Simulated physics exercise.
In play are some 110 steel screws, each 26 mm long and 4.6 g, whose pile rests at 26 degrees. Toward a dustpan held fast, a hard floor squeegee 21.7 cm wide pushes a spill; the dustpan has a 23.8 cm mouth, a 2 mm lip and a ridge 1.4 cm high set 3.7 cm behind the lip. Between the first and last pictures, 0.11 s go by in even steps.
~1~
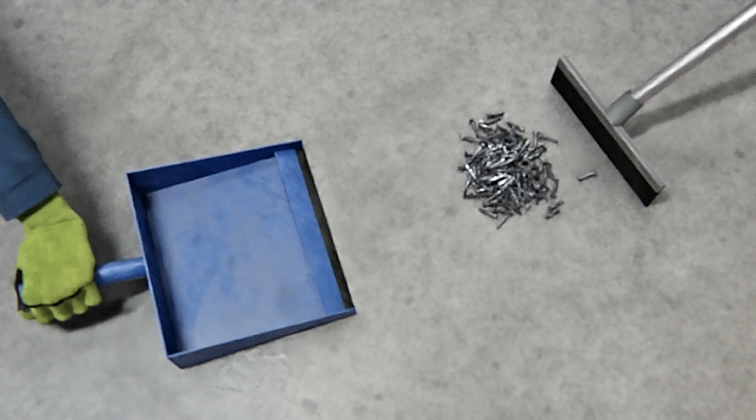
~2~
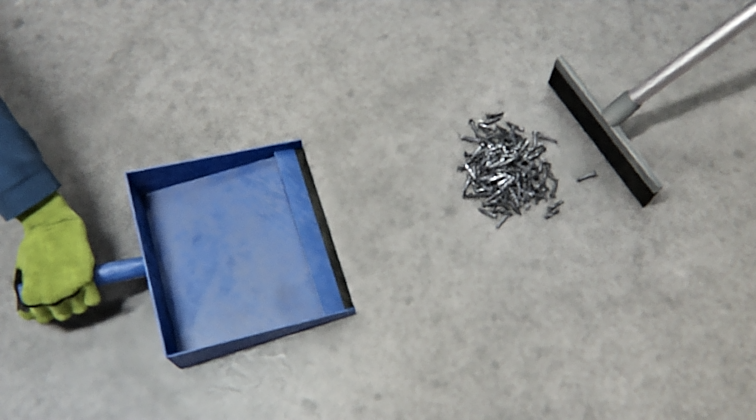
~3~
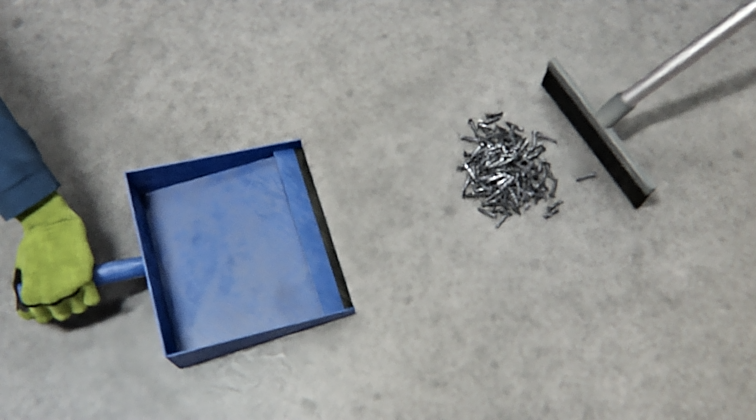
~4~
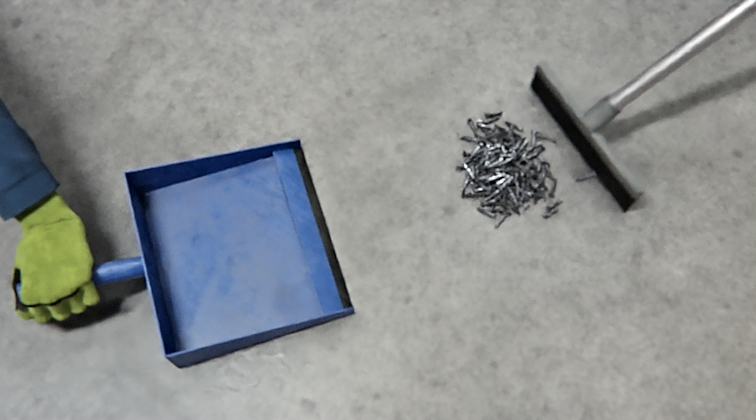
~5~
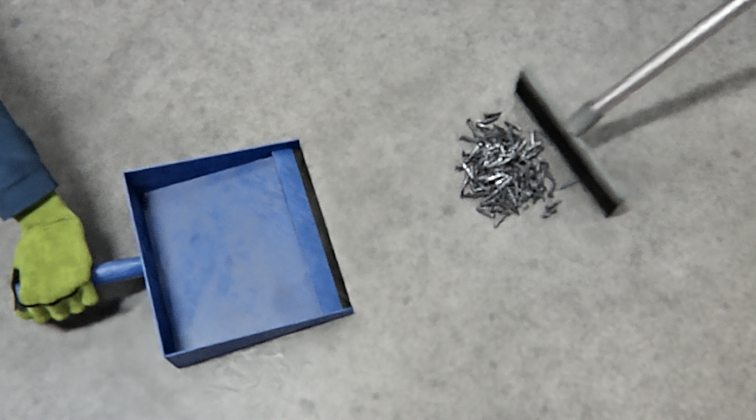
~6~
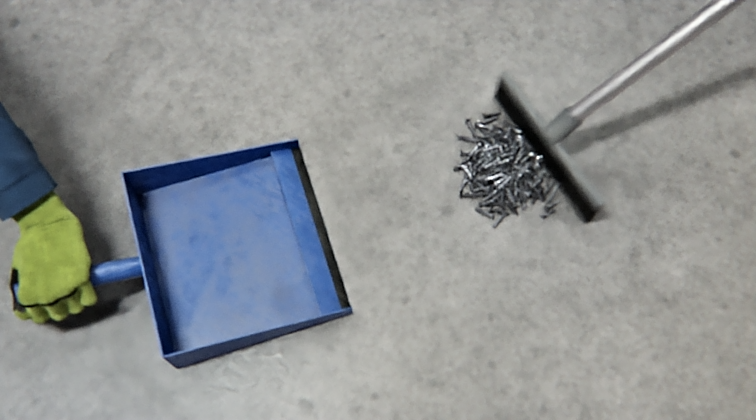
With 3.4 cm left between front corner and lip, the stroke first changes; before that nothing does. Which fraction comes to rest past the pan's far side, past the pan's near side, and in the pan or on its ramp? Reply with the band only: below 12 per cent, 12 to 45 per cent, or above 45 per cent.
Far side: Below 12 per cent; near side: Below 12 per cent; pan: Above 45 per cent.
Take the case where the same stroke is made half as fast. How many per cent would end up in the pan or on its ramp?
Near 10 %.
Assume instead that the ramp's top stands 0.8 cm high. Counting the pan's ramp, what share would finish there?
That would give something like 65 per cent.
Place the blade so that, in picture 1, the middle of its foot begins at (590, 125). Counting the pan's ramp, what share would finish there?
I'd estimate about 55 per cent.
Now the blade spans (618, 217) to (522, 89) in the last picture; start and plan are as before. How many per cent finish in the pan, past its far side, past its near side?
You'd see pan at 30, far at 0 and near at 25.
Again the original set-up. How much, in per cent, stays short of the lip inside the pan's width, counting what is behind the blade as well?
I'd say close to 35 per cent of them.
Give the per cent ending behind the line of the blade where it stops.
Estimate: About 0 %.
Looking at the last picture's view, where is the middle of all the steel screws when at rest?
Somewhere near (321, 245) in the last picture.
Then, 0.11 s after the last picture, middle of the blade 16 cm from the lip; 0 % over the lip, far side 0 %, near side 0 %.
Then, 0.18 s after the last picture, middle of the blade 8 cm from the lip; 0 % over the lip, far side 0 %, near side 5 %.
Then, 0.39 s after the last picture, middle of the blade 6 cm from the lip; 60 % over the lip, far side 0 %, near side 5 %.
In the end, far side 0 %, near side 5 %, pan 55 %, in front of the lip or behind the blade 35 %.
